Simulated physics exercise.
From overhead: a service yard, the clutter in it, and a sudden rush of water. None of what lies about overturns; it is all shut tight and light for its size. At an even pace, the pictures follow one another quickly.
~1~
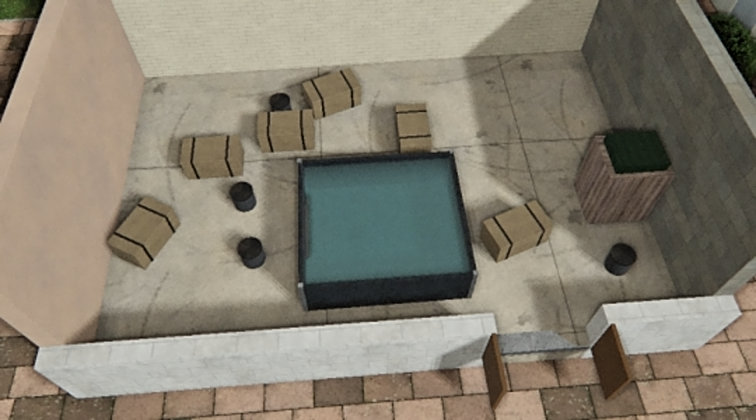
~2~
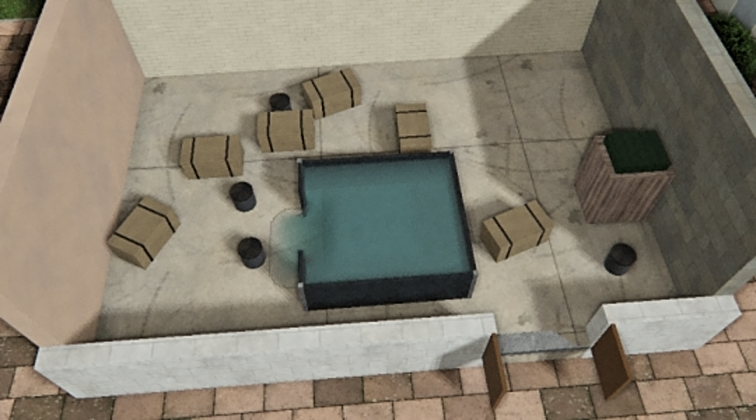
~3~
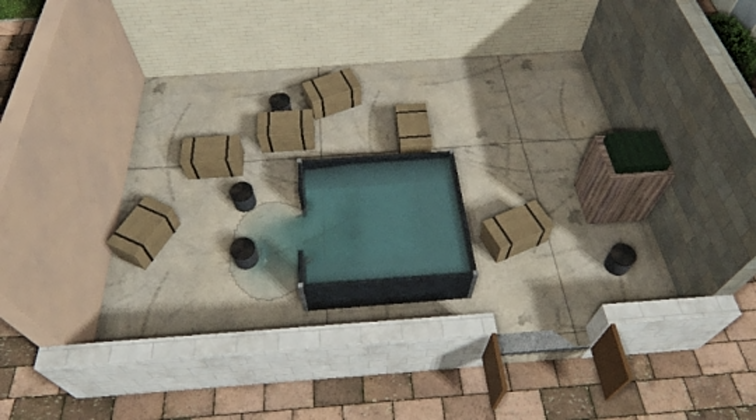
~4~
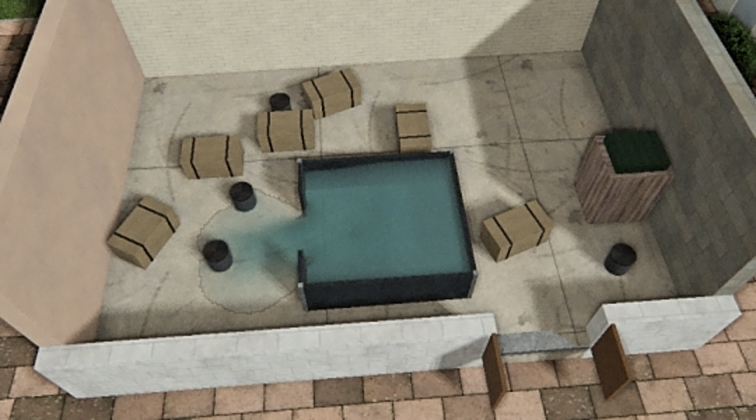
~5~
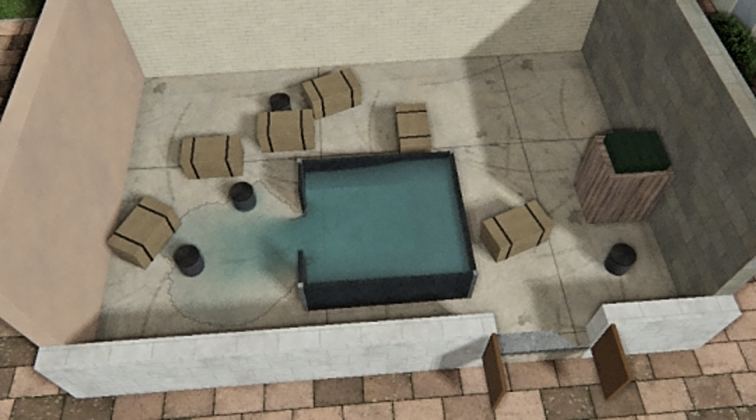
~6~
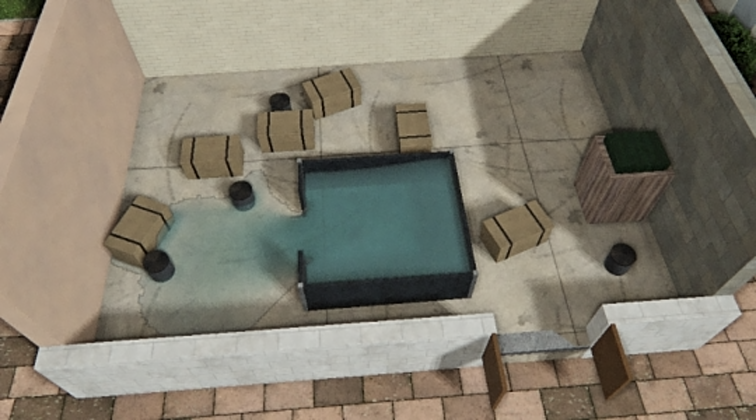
A large dark-framed tank of teal water stands near the middle of a walled, pale concrete yard seen from above by a still camera. Tan strapped boxes and small black pails are scattered around it, with a wooden planter topped in green at right. Water bursts through the tank's left side and spreads leftward, pushing one pail across to the leftmost box, which shifts slightly.
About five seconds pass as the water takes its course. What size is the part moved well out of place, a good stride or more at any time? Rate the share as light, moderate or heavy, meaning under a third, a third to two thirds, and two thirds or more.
Moderate.
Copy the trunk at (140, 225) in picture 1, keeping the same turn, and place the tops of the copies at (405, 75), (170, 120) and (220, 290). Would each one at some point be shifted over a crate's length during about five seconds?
Listed in order: Hardly budges, displaced, then displaced.
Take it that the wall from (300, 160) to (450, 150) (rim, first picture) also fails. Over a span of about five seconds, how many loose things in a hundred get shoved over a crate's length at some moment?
Near 60 in a hundred.
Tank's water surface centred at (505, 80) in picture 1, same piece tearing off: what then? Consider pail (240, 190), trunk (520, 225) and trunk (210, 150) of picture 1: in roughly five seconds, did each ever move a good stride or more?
The three, one by one: Past that mark, short of that and past that mark.
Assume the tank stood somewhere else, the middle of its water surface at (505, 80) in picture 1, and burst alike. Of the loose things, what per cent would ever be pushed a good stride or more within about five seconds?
The share comes to close to 80 percent.
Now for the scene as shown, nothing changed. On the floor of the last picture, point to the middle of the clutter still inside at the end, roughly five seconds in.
Roughly (328, 160).
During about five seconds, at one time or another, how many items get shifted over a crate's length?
That gives 4.
A moment on, 1 of 10 are well off their spots; 1 afloat.
Next, 3 of 10 are well off their spots; 2 afloat.
Later, 4 of 10 are well off their spots; 4 afloat.
In the end, 4 of 10 are well off their spots, and 4 have been at some point; 4 afloat.
